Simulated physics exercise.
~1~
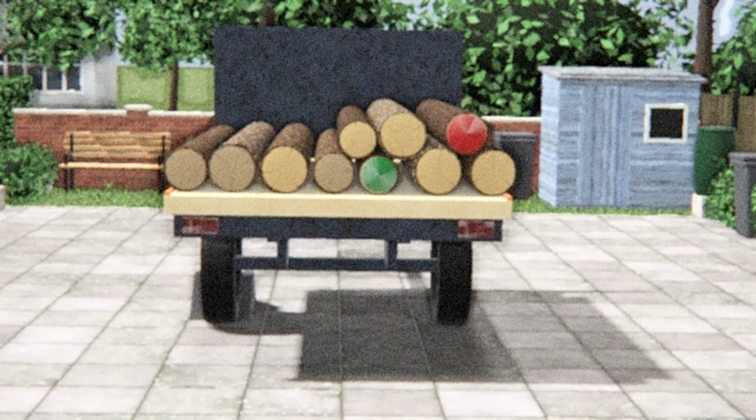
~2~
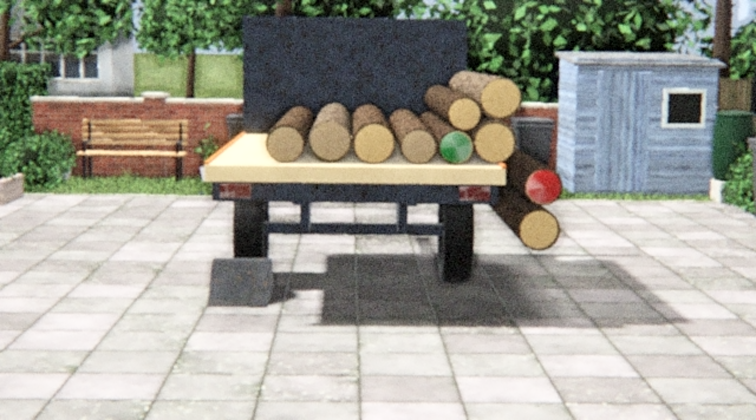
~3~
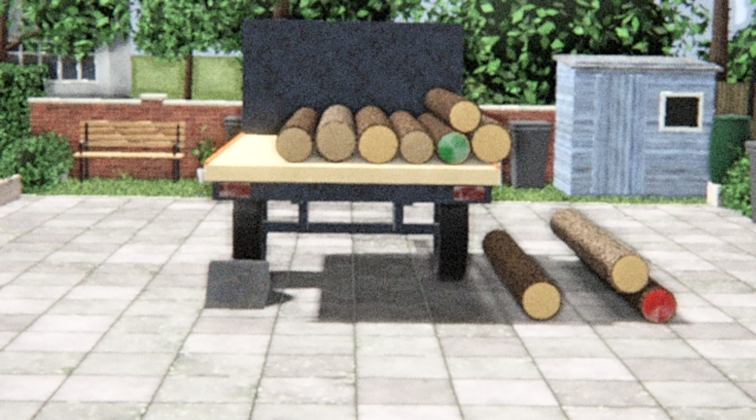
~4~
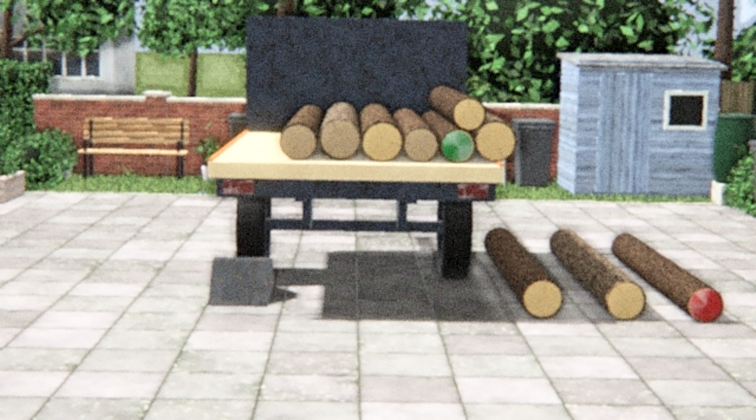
In this clip, a flat trailer loaded with timber poles stands on a paved yard as the load shifts right, and the red-ended pole and two plain ones drop off the right side. The three lie on the paving, while the green-ended pole stays on the deck.
